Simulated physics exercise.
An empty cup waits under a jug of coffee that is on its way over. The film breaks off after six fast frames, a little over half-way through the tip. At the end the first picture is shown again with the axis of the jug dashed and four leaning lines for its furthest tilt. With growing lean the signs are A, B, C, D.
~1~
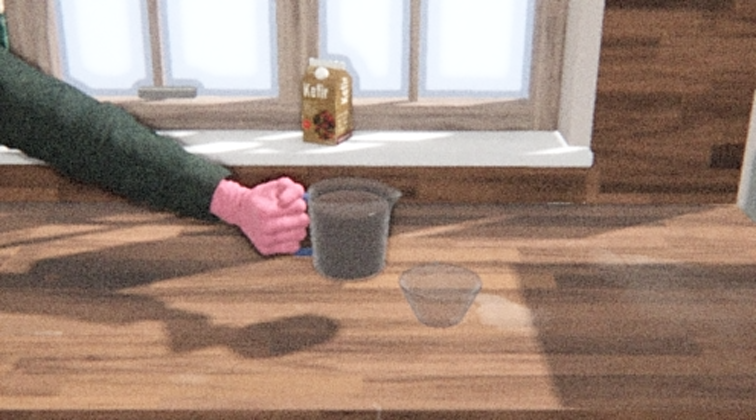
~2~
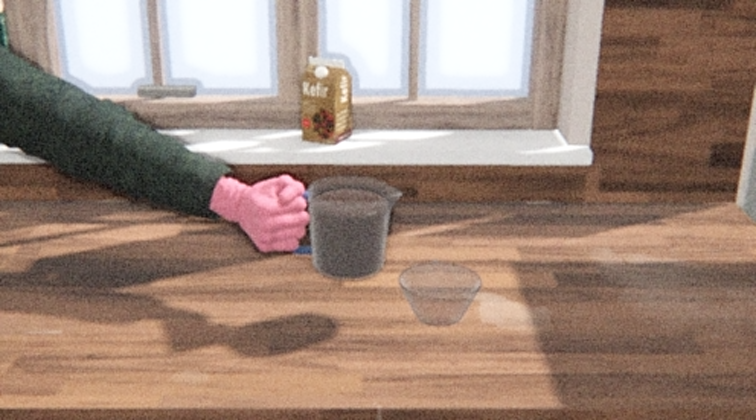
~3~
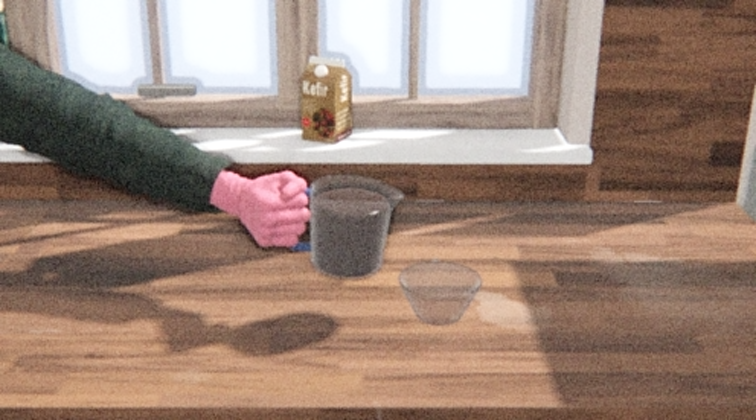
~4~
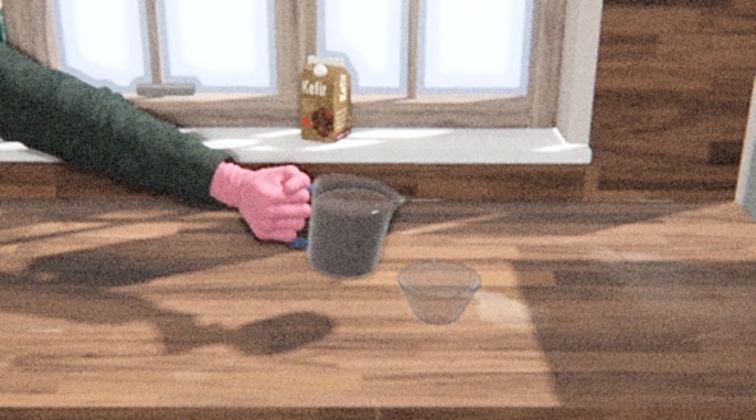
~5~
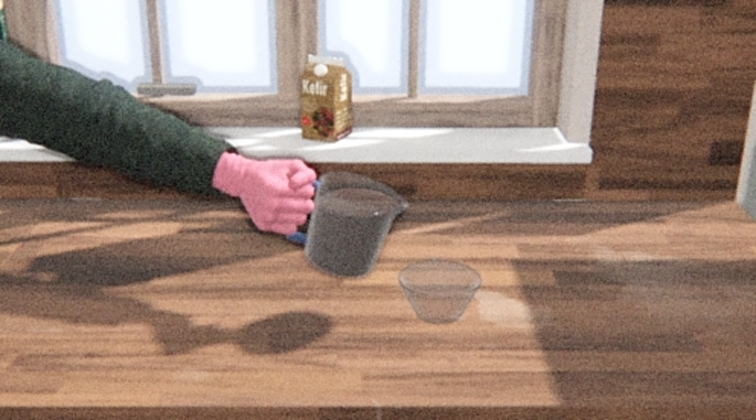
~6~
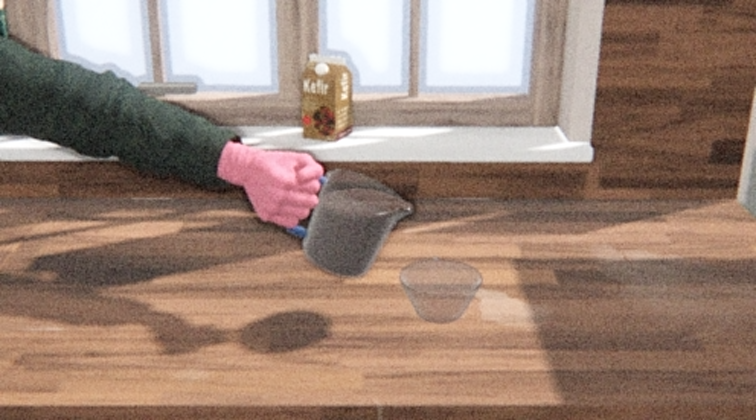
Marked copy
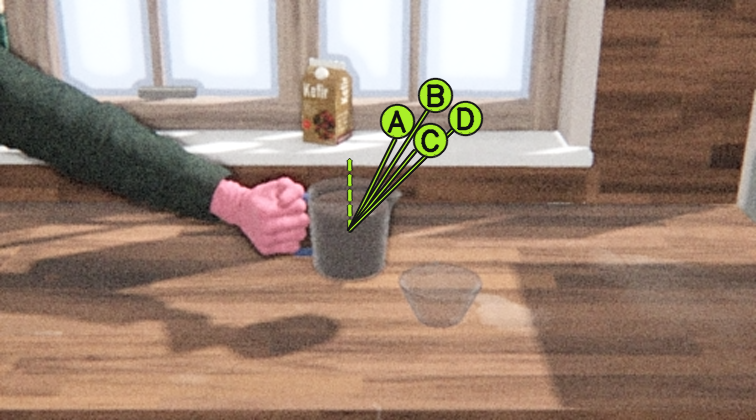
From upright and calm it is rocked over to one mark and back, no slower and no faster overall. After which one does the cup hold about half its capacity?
Go for D.
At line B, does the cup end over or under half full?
Under.
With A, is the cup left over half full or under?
Under.
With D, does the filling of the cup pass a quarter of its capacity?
Yes.
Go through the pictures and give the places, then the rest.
Upright, lip at (400, 194); rim of the cup round (441, 281); nothing has left yet.
Upright, lip at (400, 193); nothing has left yet.
Tipped about 4°, lip at (403, 195); nothing has left yet.
Tipped about 9°, lip at (404, 199); nothing has left yet.
Tipped about 15°, lip at (408, 204); nothing has left yet.
Tipped about 22°, lip at (411, 210); nothing has left yet.
On the marked copy, A at (394, 139); B at (427, 110); C at (414, 151); D at (452, 129).
With A, the cup ends with about 10 % of what it can hold.
With B, the cup ends with about 21 % of what it can hold.
With C, the cup ends with about 34 % of what it can hold.
With D, the cup ends with about 49 % of what it can hold.
